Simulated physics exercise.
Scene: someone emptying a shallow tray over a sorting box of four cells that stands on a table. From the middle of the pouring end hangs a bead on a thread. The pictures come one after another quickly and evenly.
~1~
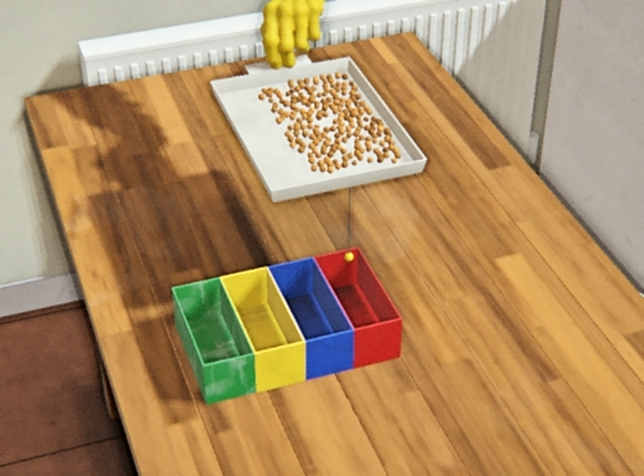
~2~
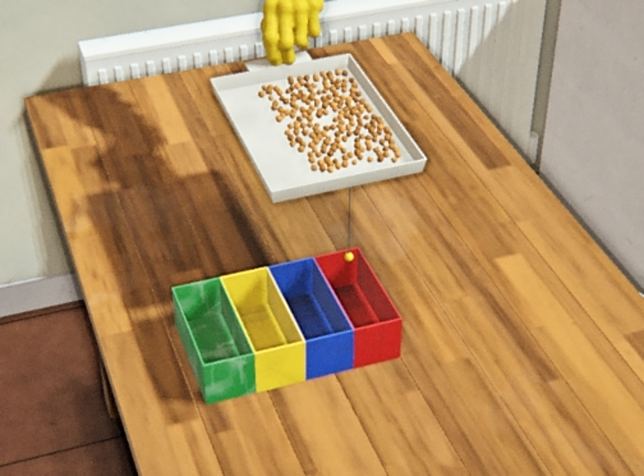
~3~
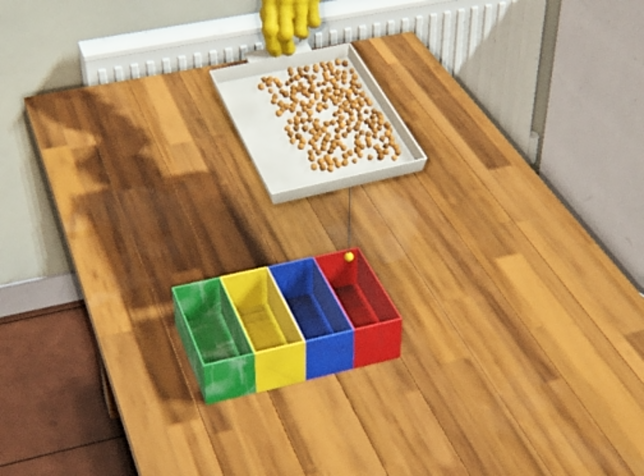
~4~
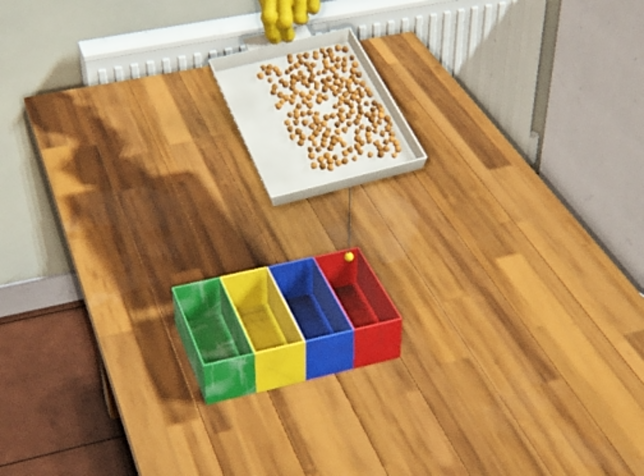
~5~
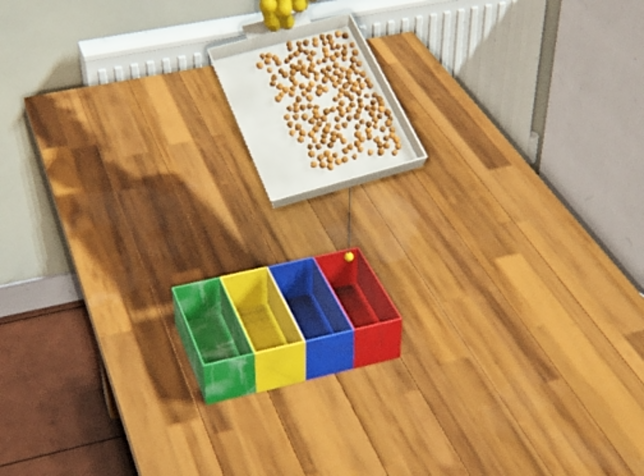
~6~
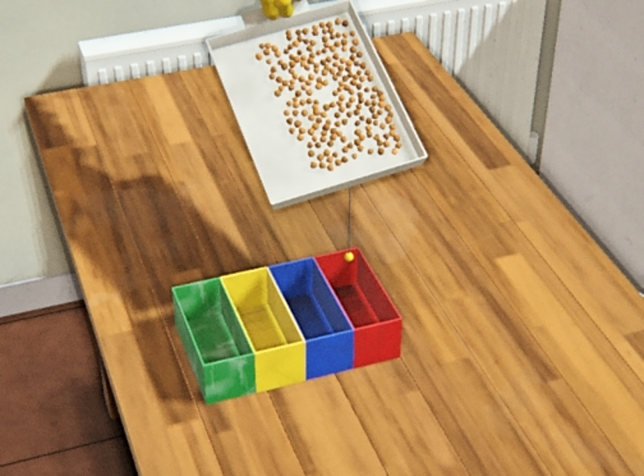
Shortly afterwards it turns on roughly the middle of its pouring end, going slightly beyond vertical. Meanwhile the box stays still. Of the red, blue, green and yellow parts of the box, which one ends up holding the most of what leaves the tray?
The blue part holds the most.
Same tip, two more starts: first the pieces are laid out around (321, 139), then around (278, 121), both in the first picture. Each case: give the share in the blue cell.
First some 50, then 60 per cent.
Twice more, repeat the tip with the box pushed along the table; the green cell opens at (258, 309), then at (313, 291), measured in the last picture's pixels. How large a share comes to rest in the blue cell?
20 % and 0 %.
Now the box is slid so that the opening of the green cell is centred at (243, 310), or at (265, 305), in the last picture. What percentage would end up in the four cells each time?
Roughly 100 per cent the first time and 100 per cent the second.
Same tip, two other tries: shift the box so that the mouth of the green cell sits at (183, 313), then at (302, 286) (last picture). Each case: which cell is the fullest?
So the first one goes to the blue one and the second to the green one.
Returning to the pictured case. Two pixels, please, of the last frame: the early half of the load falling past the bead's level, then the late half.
It passes near (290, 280) first and then near (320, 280).
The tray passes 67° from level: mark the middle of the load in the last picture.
Roughly at (311, 183).
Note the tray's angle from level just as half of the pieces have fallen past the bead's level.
The tilt is near 115° by then.
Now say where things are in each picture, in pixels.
In the first picture, corners of the pouring end at (274, 188) and (422, 158), level; middle of the load at (335, 121), roasted chickpeas; bead on its thread at (349, 257); green cell at (230, 375); yellow cell at (280, 363); blue cell at (329, 351); red cell at (377, 340).
In the second picture, corners of the pouring end at (274, 189) and (422, 158), level; middle of the load at (335, 120).
In the third picture, corners of the pouring end at (274, 191) and (422, 157), tipped barely, lowest at the left corner; middle of the load at (335, 114).
In the fourth picture, corners of the pouring end at (274, 194) and (423, 156), tipped a little, lowest at the left corner; middle of the load at (335, 106).
In the fifth picture, corners of the pouring end at (274, 197) and (423, 155), tipped clearly, lowest at the left corner; middle of the load at (335, 99).
In the sixth picture, corners of the pouring end at (274, 200) and (423, 155), tipped clearly, lowest at the left corner; middle of the load at (335, 93); green cell at (230, 375); yellow cell at (280, 363); blue cell at (329, 351); red cell at (377, 340).
Soon, tray tipped steeply; most on the tray; a stray few in the yellow cell; a small part falling or outside the box.
A while on, tray tipped past a quarter turn; about two thirds on the tray; about a quarter in the blue cell; about a quarter in the yellow cell; a stray few in the red cell; a stray few falling or outside the box.
Towards the end, tray tipped past a quarter turn; about half in the blue cell; about a quarter in the yellow cell; about a quarter in the red cell; a stray few falling or outside the box.
Finally, tray tipped past a quarter turn; about half in the blue cell; about a quarter in the yellow cell; about a quarter in the red cell; none in the green cell; a stray few outside the box.
